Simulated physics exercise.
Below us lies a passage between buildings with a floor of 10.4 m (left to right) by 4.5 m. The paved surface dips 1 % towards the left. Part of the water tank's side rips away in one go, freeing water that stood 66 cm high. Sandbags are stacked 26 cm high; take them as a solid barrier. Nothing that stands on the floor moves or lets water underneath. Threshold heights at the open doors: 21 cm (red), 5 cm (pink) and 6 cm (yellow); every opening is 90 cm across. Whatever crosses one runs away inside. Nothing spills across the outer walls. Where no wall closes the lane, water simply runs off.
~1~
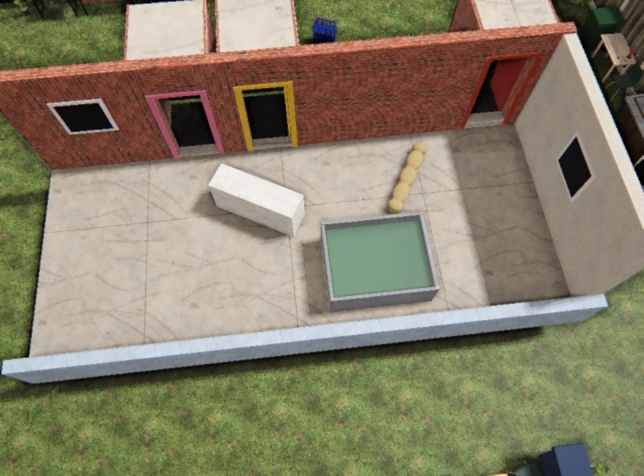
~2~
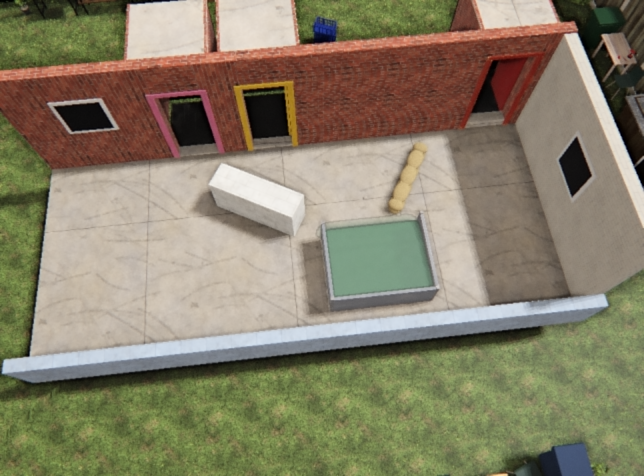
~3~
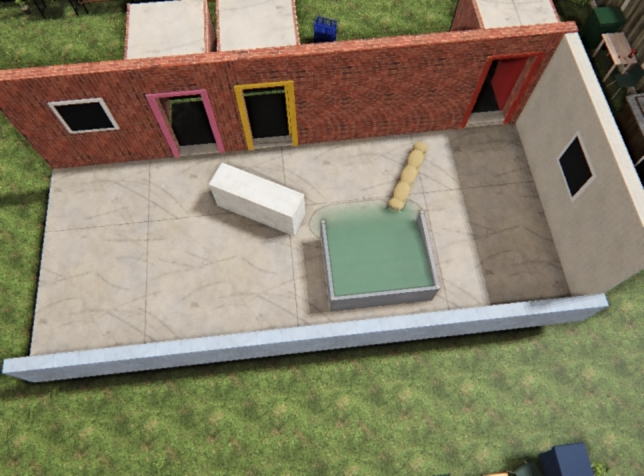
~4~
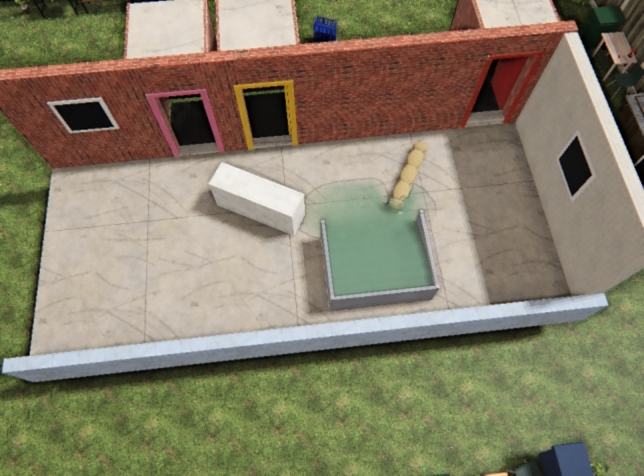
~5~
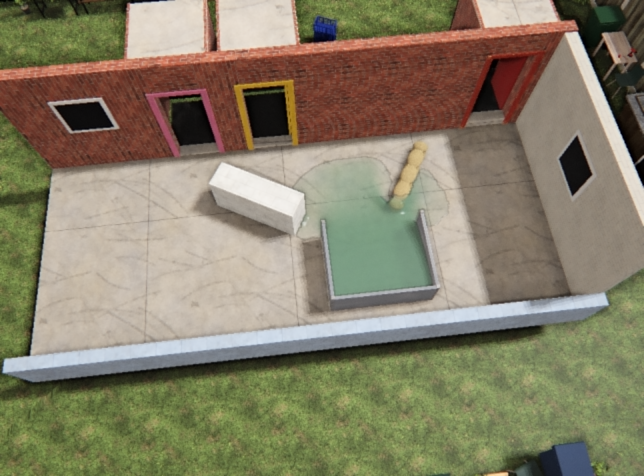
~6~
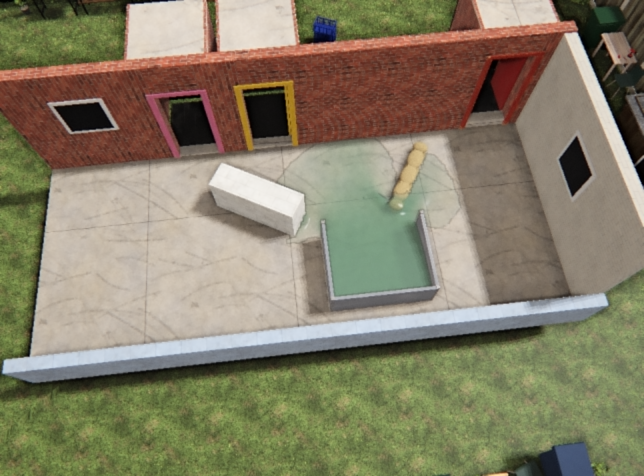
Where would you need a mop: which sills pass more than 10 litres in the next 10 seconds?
The water let in: At the red door it does not reach the limit; at the pink door it passes the limit; at the yellow door it goes over the limit.
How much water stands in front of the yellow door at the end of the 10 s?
Roughly 5.0 cm deep.
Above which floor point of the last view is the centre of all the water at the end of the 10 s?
Near (347, 231).
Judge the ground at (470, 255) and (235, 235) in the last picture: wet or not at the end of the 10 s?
In that order: Under water, still dry.
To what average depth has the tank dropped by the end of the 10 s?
Roughly 5 cm on average.
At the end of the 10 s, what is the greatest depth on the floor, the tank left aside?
Roughly 7 cm.
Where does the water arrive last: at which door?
The pink one.
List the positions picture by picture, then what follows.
The first picture shows still water, 66 cm deep, in the water tank at (378, 256).
In the second picture, the front is at (320, 235), 1.1 m from the gap at (371, 230); 0.5 m2 of floor is under water; 66 cm left at the back of the water tank.
In the third picture, the front is at (315, 220), 1.2 m from the gap at (371, 230); 1.3 m2 of floor is under water; 65 cm left at the back of the water tank.
In the fourth picture, water pours out at (370, 230) and has run 1.6 m, to (422, 191); deepest outside 41 cm, 58 cm at the water tank's back.
In the fifth picture, water pours out at (371, 230) and has run 2.0 m, to (426, 174); deepest outside 38 cm, 56 cm at the water tank's back.
In the sixth picture, the front is at (322, 144), 2.5 m from the gap at (370, 231); 6.1 m2 of floor is under water; 52 cm left at the back of the water tank.
A moment later water covers 25 % of the floor and is deepest (40 cm) near (325, 146); red door 5 cm at the sill, 0 L in, pink door not reached, yellow door 17 cm at the sill, 5 L in.
Soon after water covers 35 % of the floor and is deepest (28 cm) near (318, 153); red door 13 cm at the sill, 0 L in, pink door 7 cm at the sill, 0 L in, yellow door 18 cm at the sill, 53 L in.
Next water covers 45 % of the floor and is deepest (21 cm) near (486, 130); red door 15 cm at the sill, 2 L in, pink door 7 cm at the sill, 4 L in, yellow door 11 cm at the sill, 100 L in.
Later on water covers 65 % of the floor and is deepest (12 cm) near (254, 153); red door 6 cm at the sill, 2 L in, pink door 7 cm at the sill, 20 L in, yellow door 11 cm at the sill, 119 L in.
At the end water covers 80 % of the floor and is deepest (7 cm) near (435, 294); red door 2 cm at the sill, 2 L in, pink door 4 cm at the sill, 24 L in, yellow door 5 cm at the sill, 139 L in.
